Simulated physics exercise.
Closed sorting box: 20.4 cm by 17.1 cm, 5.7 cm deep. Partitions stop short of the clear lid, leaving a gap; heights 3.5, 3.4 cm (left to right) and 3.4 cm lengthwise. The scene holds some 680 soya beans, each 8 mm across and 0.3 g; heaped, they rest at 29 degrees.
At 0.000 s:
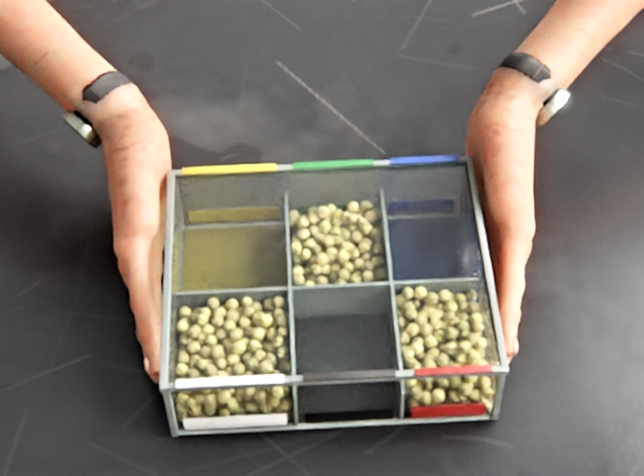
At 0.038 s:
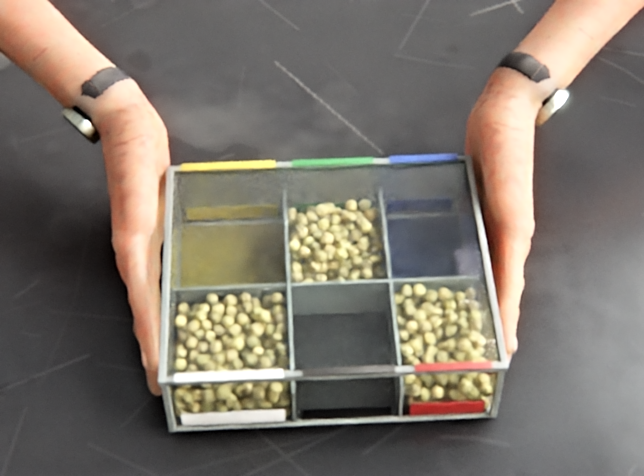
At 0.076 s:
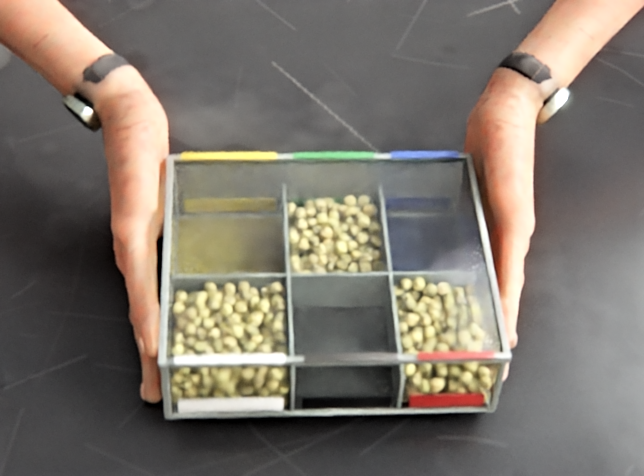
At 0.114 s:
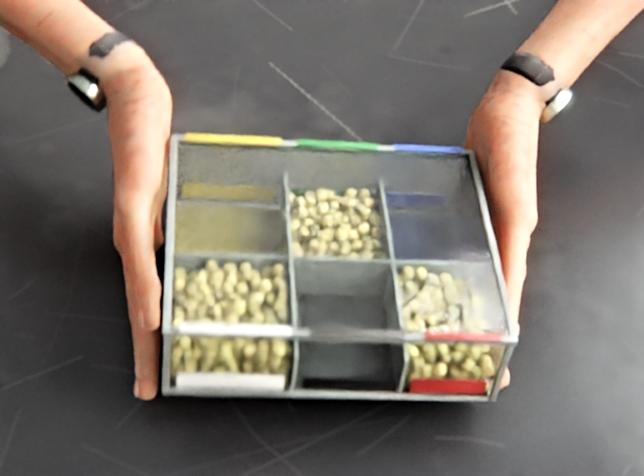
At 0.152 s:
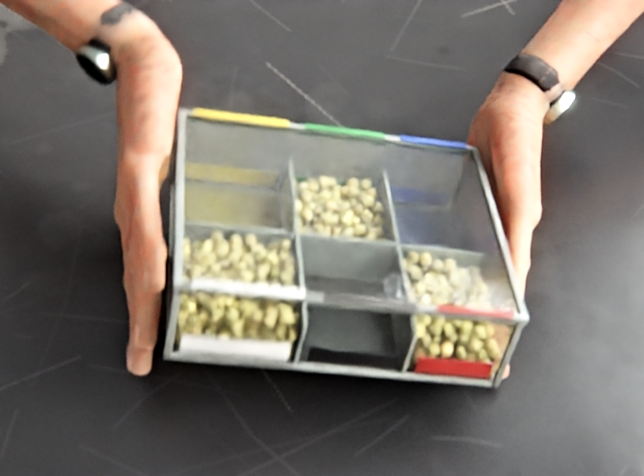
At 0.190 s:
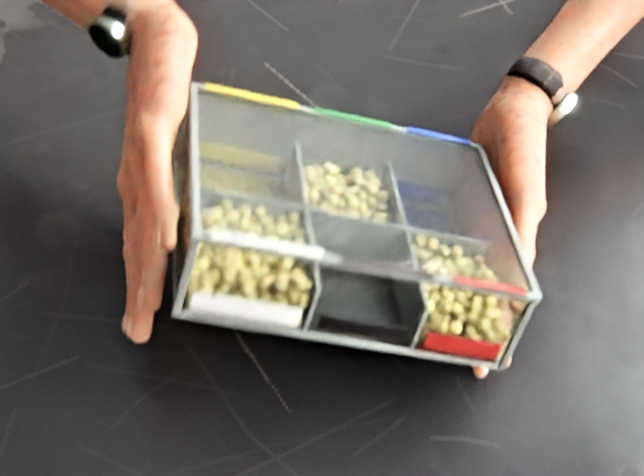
Two hands held a clear-lidded, six-section box with pale beans in three sections, keeping it nearly level at first, then tilted it more and more steeply as its left side swung upward.
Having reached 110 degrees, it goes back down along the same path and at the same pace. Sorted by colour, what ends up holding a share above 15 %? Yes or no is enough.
Red, yes; blue, yes; green, yes; yellow, no; white, no; black, no.
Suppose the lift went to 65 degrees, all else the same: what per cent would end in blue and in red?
Then blue would end with 15 per cent and red with 25 per cent.
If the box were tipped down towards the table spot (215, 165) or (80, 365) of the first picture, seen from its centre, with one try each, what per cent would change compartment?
Around 60 % for the first direction, around 55 % for the second.
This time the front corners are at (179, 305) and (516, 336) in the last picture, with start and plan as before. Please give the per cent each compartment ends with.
In per cent, the final split is red 30, blue 50, green 20, yellow 0, white 0, black 0.
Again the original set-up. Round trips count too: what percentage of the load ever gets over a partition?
I'd say near 60 percent of them.
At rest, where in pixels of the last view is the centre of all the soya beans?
Close to pixel (399, 257).
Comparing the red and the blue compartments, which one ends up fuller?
Fuller: Blue.
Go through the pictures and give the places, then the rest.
The first frame shows box tilt 0 degrees, front corners at (167, 384) and (501, 368); red 30 %, green 25 %, white 40 %.
The second frame shows box tilt 1 degrees, front corners at (166, 379) and (501, 364).
The third frame shows box tilt 4 degrees, front corners at (165, 361) and (503, 355), lowest corner right back.
The fourth frame shows box tilt 10 degrees, front corners at (170, 328) and (510, 339), lowest corner right back.
The fifth frame shows box tilt 17 degrees, front corners at (181, 283) and (520, 318), lowest corner right back.
The sixth frame shows box tilt 24 degrees, front corners at (199, 234) and (533, 296), lowest corner right back; red 30 %, green 25 %, white 40 %. The box's pace is about 185 degrees a second.
Then, at 0.75 s, tilt 109 degrees; red 25 %, blue 20 %, green 25 %, yellow 5 %, white 20 %, black 5 %.
After 1.13 s, tilt 46 degrees; red 20 %, blue 40 %, green 30 %, white 5 %.
After 1.59 s, tilt 0 degrees; red 20 %, blue 40 %, green 30 %, white 5 %.
At rest (2.0 s), red 20 %, blue 40 %, green 30 %, yellow 0 %, white 5 %, black 0 %.
